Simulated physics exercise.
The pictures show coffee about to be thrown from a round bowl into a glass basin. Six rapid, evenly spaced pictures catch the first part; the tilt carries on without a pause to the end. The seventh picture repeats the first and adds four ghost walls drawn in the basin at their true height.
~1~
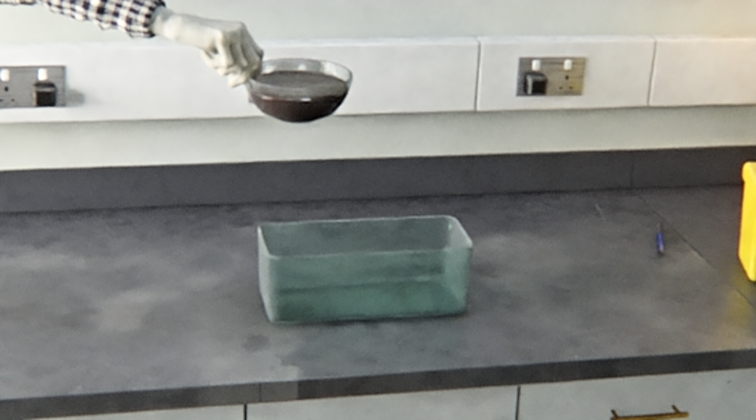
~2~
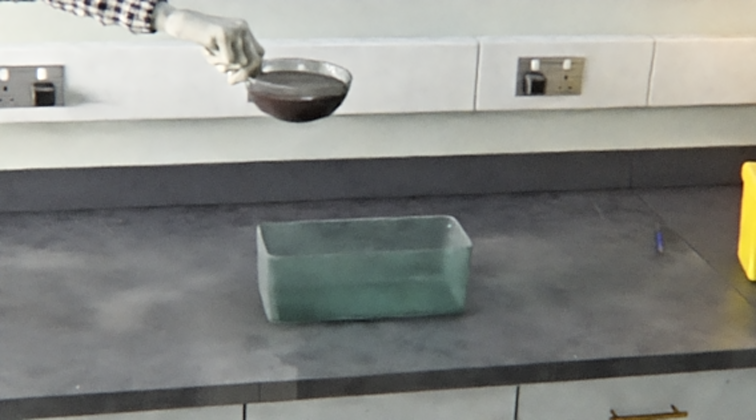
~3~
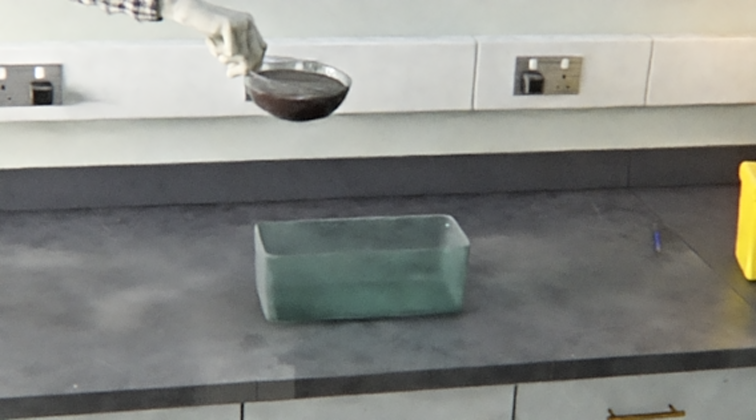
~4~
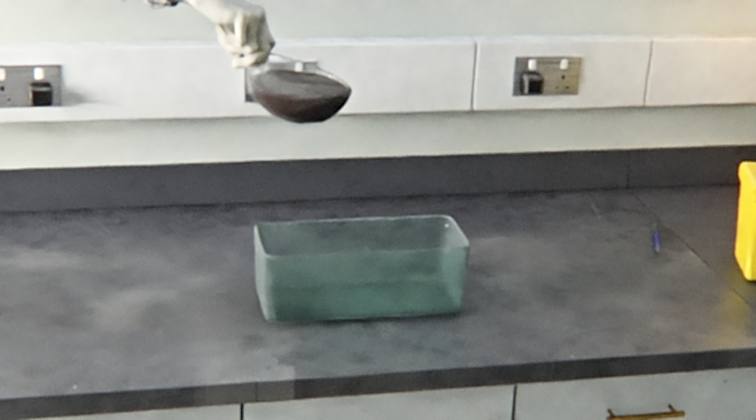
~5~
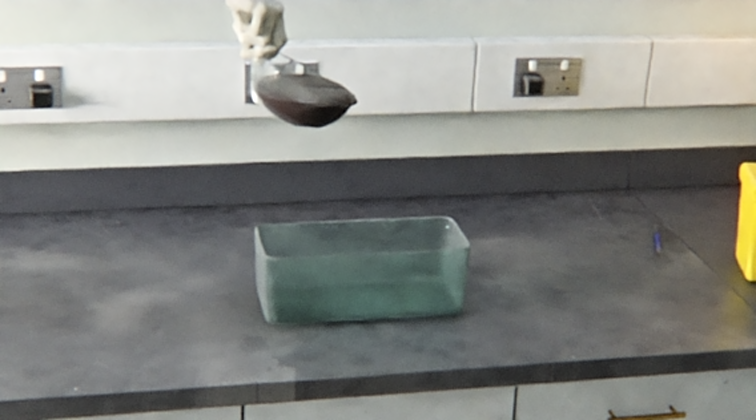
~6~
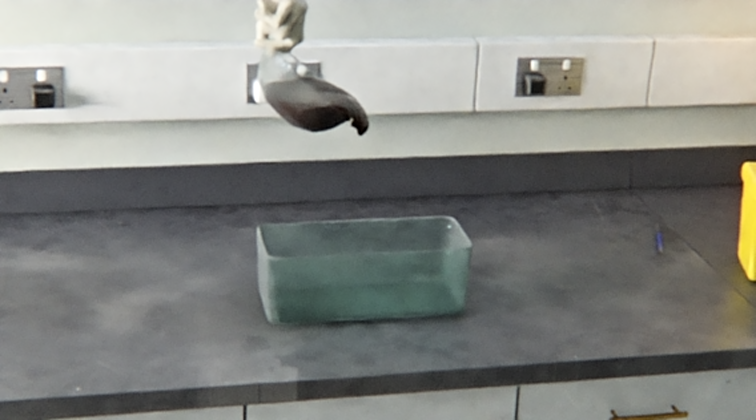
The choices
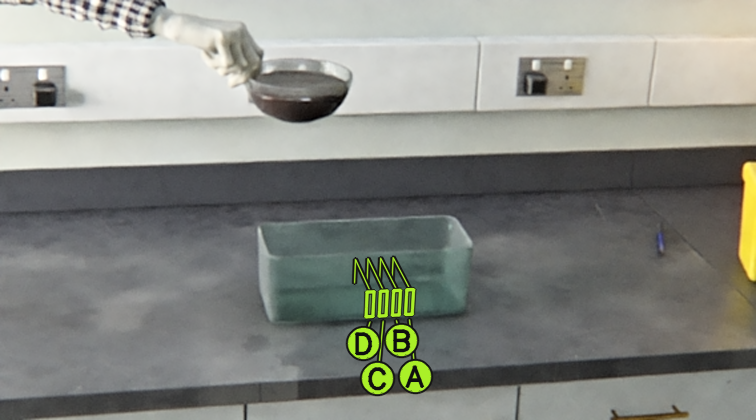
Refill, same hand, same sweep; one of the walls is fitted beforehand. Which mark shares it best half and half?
Choose B.
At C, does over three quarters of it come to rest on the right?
No, it does not.
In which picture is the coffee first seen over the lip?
Picture 5.
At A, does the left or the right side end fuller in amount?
More ends on the left.
On the marked copy, A at (409, 319); B at (396, 320); C at (383, 321); D at (370, 321).
For slot A, about 70 % ends left of the wall and 25 % right of it; 5 % is lost outside.
For slot B, about 52 % ends left of the wall and 44 % right of it; 4 % is lost outside.
For slot C, about 33 % ends left of the wall and 63 % right of it; 4 % is lost outside.
For slot D, about 23 % ends left of the wall and 73 % right of it; 3 % is lost outside.
